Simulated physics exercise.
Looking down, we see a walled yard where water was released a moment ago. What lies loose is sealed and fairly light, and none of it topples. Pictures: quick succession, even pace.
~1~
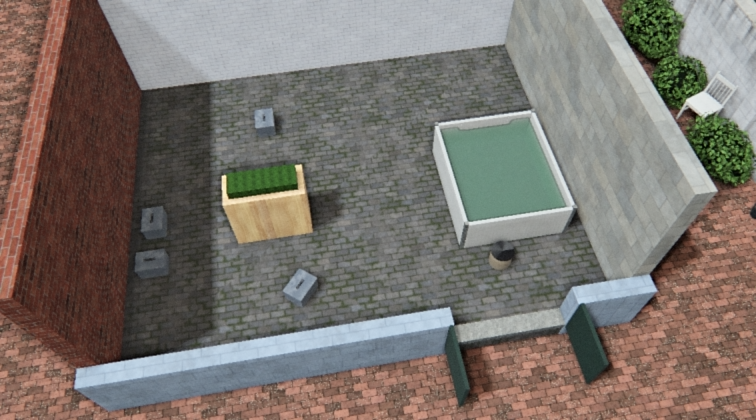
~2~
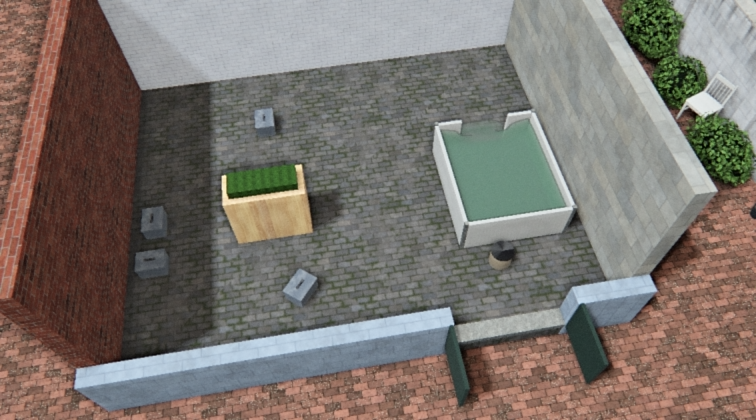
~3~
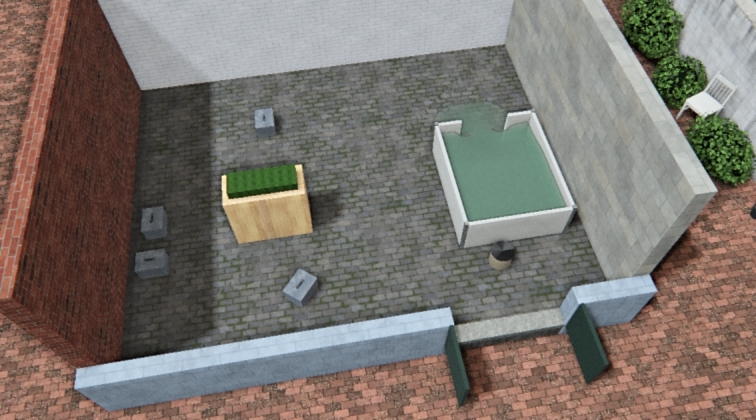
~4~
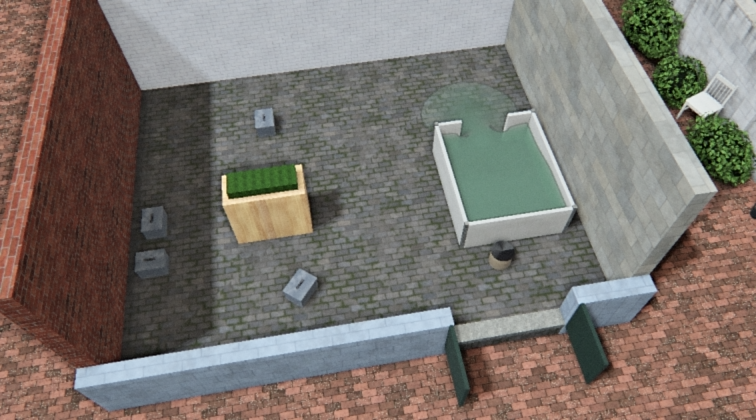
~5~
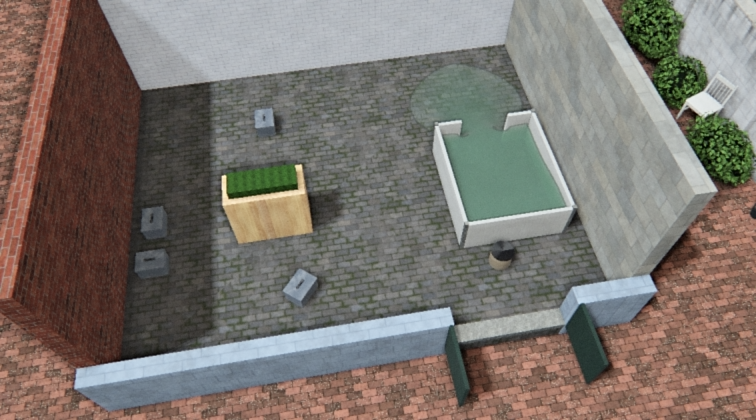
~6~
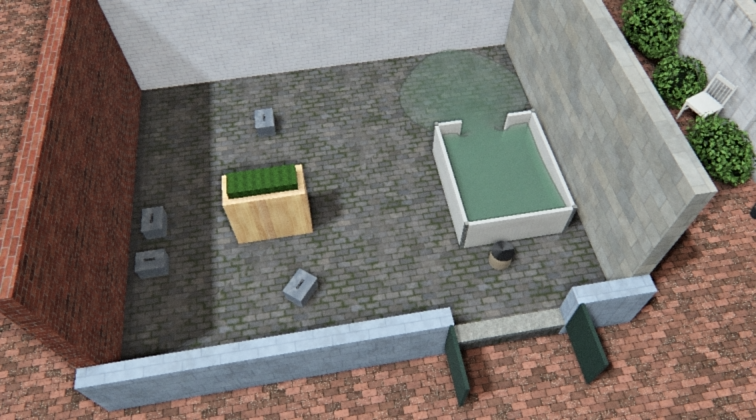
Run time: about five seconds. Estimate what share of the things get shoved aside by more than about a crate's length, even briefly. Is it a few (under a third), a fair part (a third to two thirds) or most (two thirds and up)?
A few.
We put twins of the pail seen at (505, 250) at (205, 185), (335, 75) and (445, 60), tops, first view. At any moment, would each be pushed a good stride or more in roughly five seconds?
Copy one: Barely shifts; copy two: Slides well clear; copy three: Slides well clear.
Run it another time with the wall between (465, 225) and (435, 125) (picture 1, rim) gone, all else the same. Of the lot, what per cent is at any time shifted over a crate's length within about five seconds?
I make it 80 per cent.
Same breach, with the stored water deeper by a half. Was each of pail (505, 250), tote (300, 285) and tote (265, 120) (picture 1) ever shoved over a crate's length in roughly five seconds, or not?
Object 1: Didn't cover it. Object 2: Didn't cover it. Object 3: Covered it.
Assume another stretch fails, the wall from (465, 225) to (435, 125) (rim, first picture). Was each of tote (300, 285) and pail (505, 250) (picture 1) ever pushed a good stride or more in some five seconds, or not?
In turn: Moved that far, under that.
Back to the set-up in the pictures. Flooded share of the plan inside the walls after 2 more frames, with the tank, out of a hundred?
I'd put it at around 20 in a hundred.
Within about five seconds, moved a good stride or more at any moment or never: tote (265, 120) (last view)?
Short answer: At least that much.
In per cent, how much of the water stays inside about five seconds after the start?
Close to 100 per cent.
A moment on, 0 of 5 are well off their spots; 0 afloat.
Next, 0 of 5 are well off their spots; 0 afloat.
Later, 0 of 5 are well off their spots; 0 afloat.
In the end, 1 of 5 are well off their spots, and 1 have been at some point; 0 afloat.
